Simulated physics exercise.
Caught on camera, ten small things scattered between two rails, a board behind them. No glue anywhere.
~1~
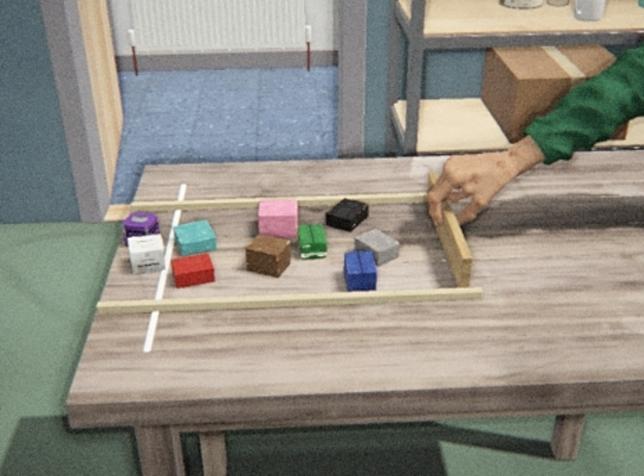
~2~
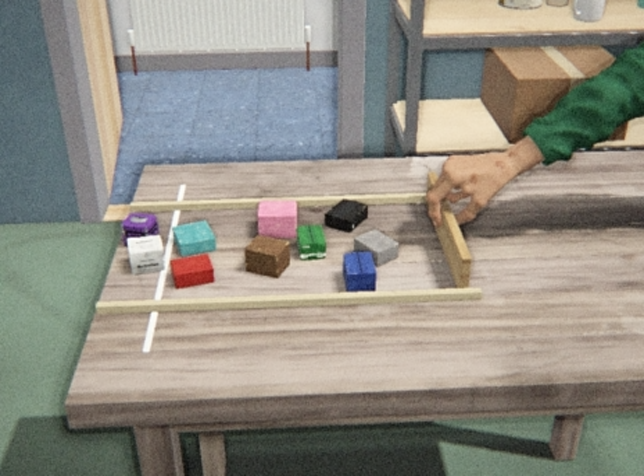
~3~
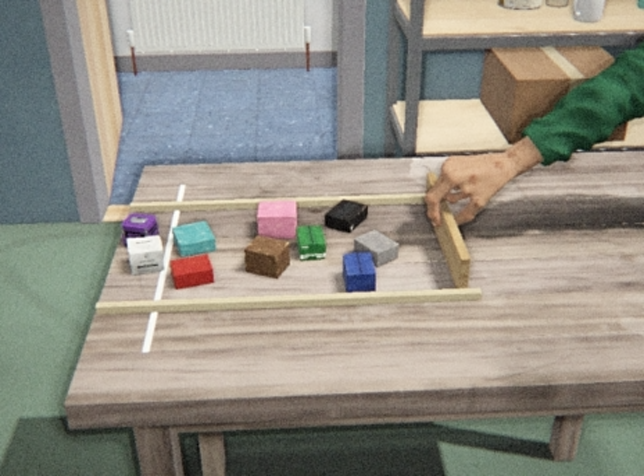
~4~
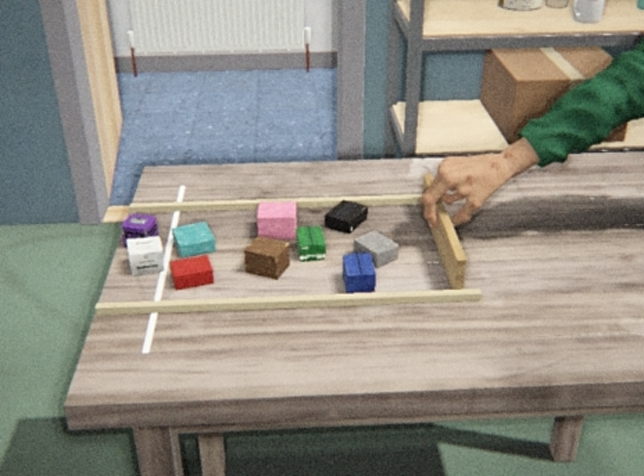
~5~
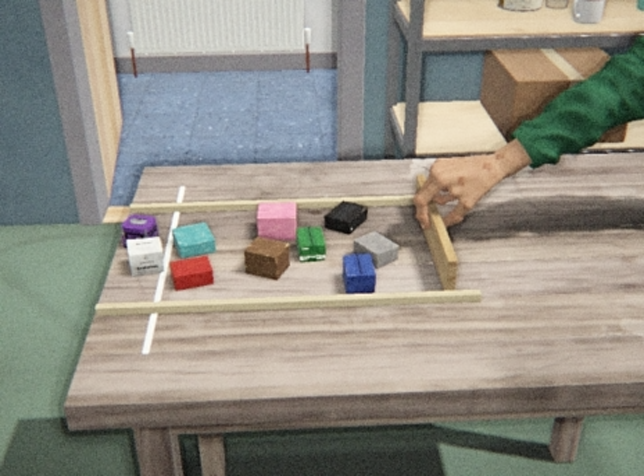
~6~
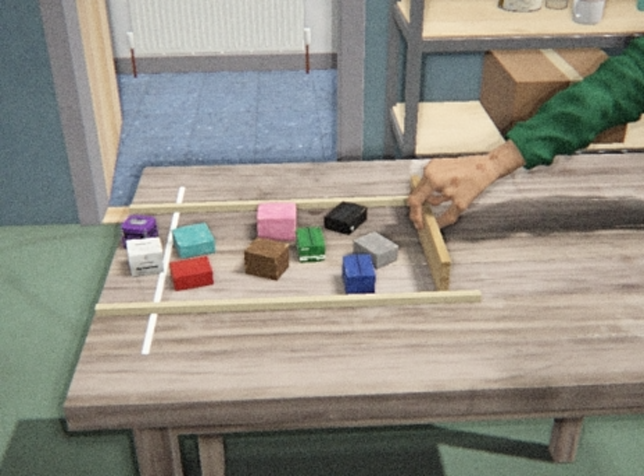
A hand in a green sleeve holds an upright wooden board on a weathered table, seen from above at an angle, with a radiator and shelving behind. Between two pale rails lie small purple, white, turquoise, red, pink, brown, green, black, grey and blue blocks, with white tape crossing at left. The hand slides the board slightly left while the blocks and camera stay still.
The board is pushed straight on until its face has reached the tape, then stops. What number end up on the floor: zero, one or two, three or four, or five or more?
The number that fall off is three or four.
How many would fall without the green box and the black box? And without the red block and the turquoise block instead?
First 2, then 2.
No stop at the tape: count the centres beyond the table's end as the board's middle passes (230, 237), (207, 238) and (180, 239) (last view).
In that order 0, 1 and 3.
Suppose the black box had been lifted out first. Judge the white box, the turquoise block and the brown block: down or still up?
The white box falls, the turquoise block comes down, the brown block is kept.
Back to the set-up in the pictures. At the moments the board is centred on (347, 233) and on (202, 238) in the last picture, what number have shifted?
By then 4, and 10.
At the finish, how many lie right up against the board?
In contact: 3.
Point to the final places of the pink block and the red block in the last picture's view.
First (122, 227), then (104, 289).
A little later, none off yet; purple case at rest near (140, 233); white box at rest near (146, 257); turquoise block at rest near (193, 241).
Next, none off yet; purple case moving near (135, 233); white box moving near (140, 260); turquoise block shifted about its own width near (167, 246).
When it is over, the number that fall off is three or four; down, turquoise block, white box and purple case.
